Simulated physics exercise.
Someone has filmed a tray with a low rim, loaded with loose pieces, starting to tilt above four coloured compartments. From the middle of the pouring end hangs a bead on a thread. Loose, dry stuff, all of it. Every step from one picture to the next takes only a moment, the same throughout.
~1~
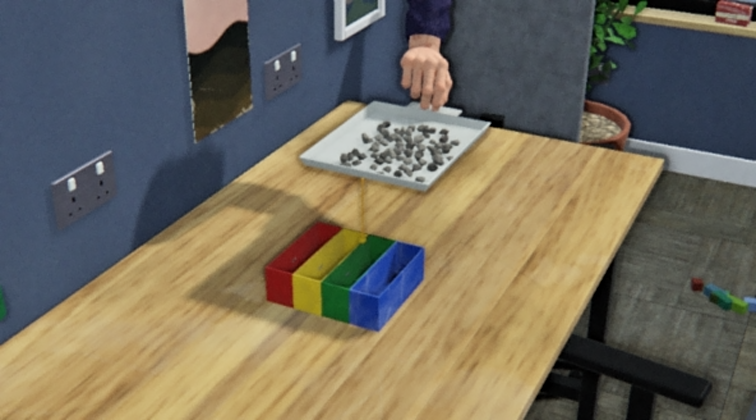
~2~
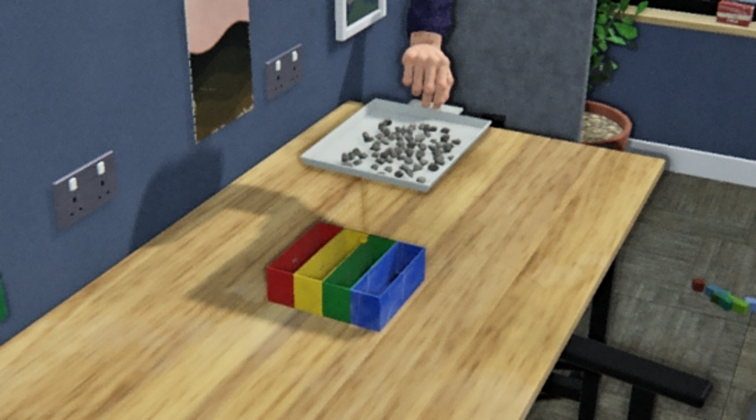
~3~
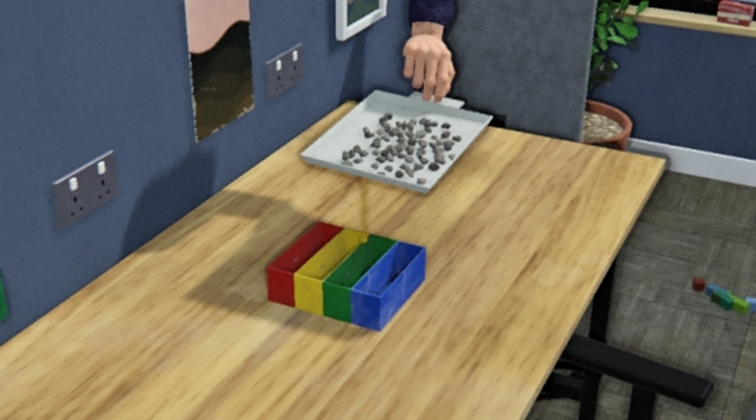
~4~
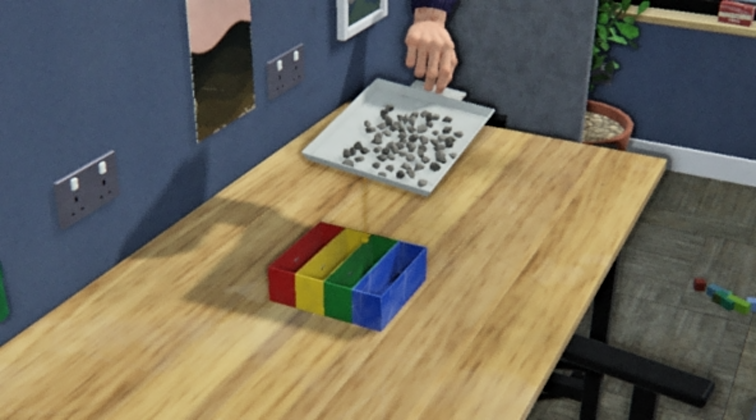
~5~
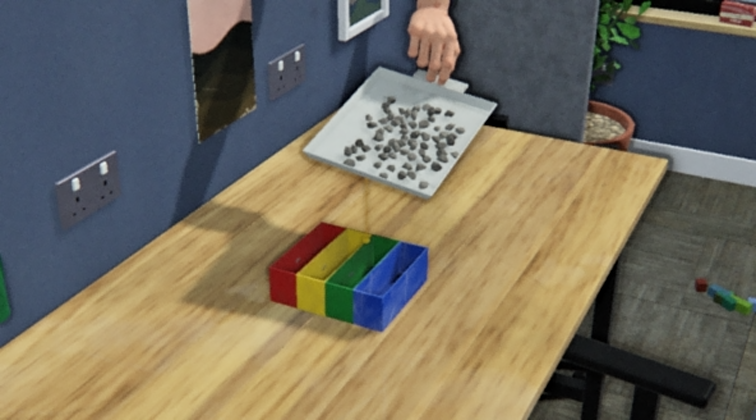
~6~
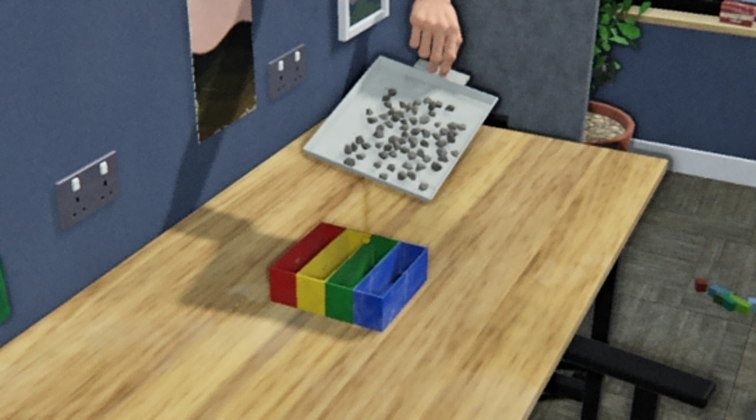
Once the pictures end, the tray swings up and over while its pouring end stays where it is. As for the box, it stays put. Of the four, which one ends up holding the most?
The blue one.
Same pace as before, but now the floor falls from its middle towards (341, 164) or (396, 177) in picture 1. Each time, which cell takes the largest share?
The first time it's the cell in red, the second time it's the blue one.
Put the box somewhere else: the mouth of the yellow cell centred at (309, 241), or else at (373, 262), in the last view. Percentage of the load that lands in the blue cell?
About 0 per cent, then about 50 per cent.
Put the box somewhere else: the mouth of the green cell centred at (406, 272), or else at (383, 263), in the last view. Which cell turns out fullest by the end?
Try 1 - green; try 2 - the blue one.
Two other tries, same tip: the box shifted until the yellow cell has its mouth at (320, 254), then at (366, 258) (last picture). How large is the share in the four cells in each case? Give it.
Near 10 and 90 percent respectively.
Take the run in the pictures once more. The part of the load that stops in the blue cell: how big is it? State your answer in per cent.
Result: Near 30 in a hundred.
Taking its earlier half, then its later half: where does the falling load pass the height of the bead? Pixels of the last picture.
It goes through near (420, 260) first, then near (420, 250).
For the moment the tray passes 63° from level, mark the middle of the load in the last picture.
The load is centred around (419, 191).
Shortly afterwards, tray tipped steeply; the bulk on the tray; near a quarter falling or outside the box.
Next, tray tipped right over; near a quarter in the blue cell; only a few in the green cell; near two thirds falling or outside the box.
Some moments later, tray tipped past a quarter turn; near a quarter in the blue cell; only a few in the green cell; near two thirds falling or outside the box.
In the end, tray tipped past a quarter turn; near a quarter in the blue cell; only a few in the green cell; none at all in the yellow cell; none at all in the red cell; near two thirds outside the box.
